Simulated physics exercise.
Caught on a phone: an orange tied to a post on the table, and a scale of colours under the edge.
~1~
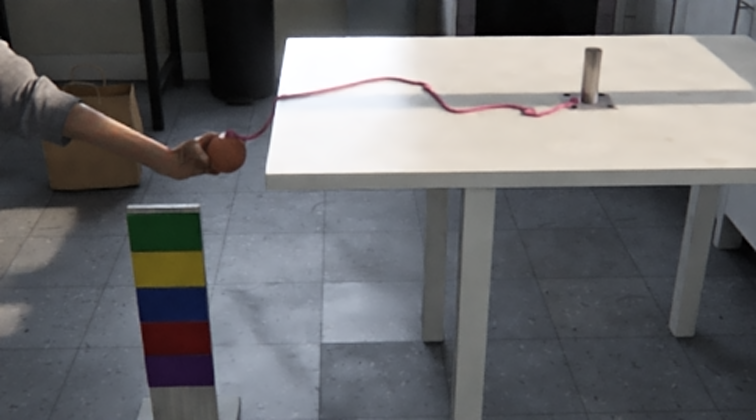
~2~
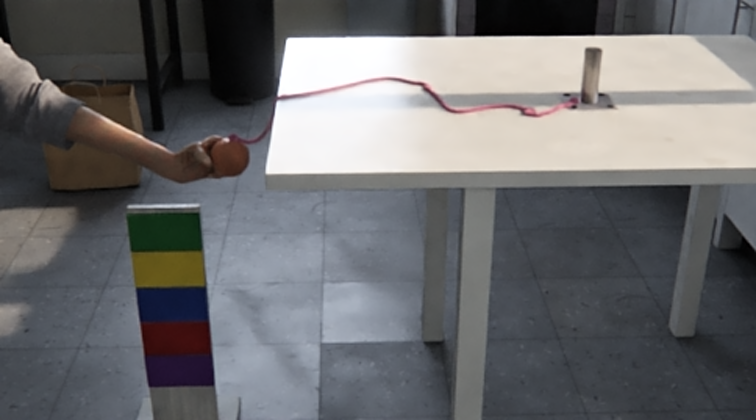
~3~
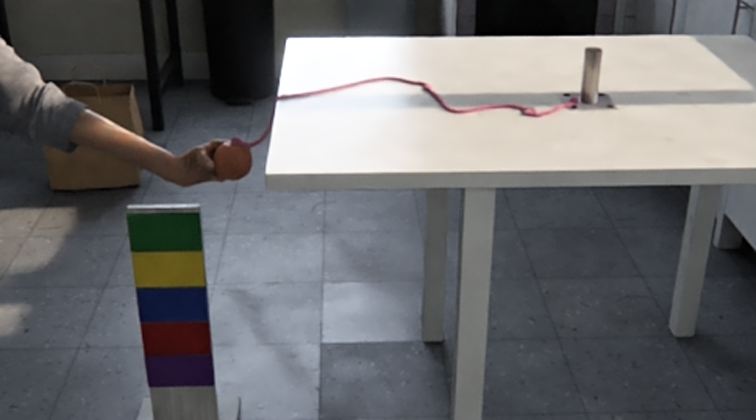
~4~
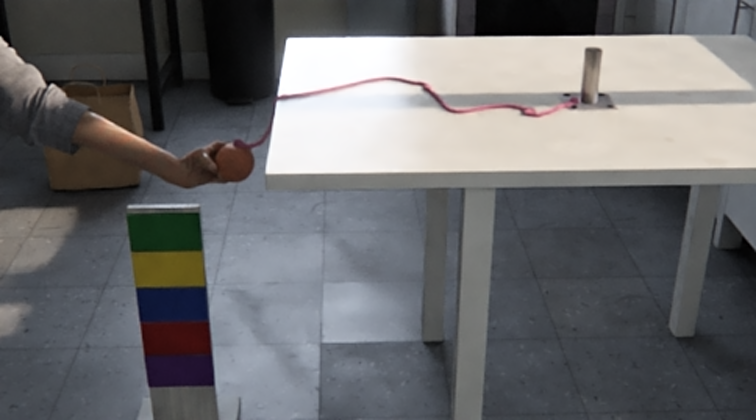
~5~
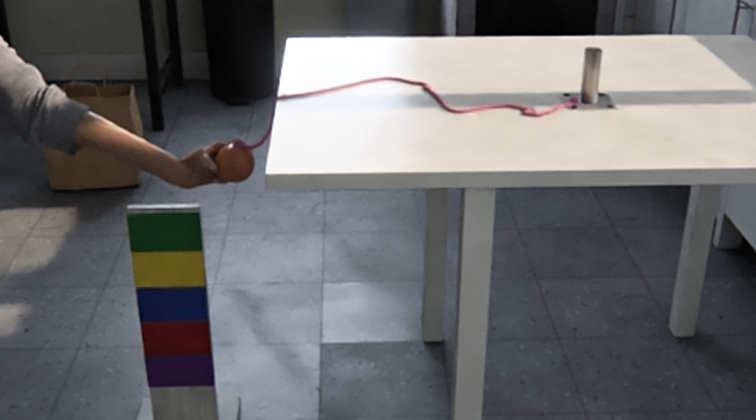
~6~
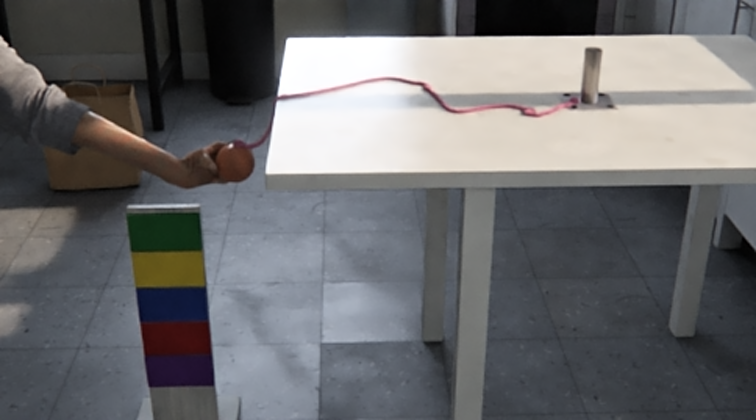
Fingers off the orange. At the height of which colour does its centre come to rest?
Its middle rests at the blue band.
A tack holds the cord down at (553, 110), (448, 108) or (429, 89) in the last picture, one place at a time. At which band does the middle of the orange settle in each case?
It would be blue; yellow; green.
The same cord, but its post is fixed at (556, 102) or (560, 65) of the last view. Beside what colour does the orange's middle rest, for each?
One after the other, red; blue.
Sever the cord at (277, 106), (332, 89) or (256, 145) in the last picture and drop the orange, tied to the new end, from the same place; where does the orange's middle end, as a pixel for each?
Near (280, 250), (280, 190) and (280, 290).
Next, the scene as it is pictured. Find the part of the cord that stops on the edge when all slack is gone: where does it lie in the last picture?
Near (394, 79).
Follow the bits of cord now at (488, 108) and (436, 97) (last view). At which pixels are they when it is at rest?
About (440, 101), and the other about (358, 102).
A little later, orange near (263, 286); level with blue.
Next, orange near (304, 300); level with blue.
When it is over, orange near (285, 307); level with blue. The blue one.
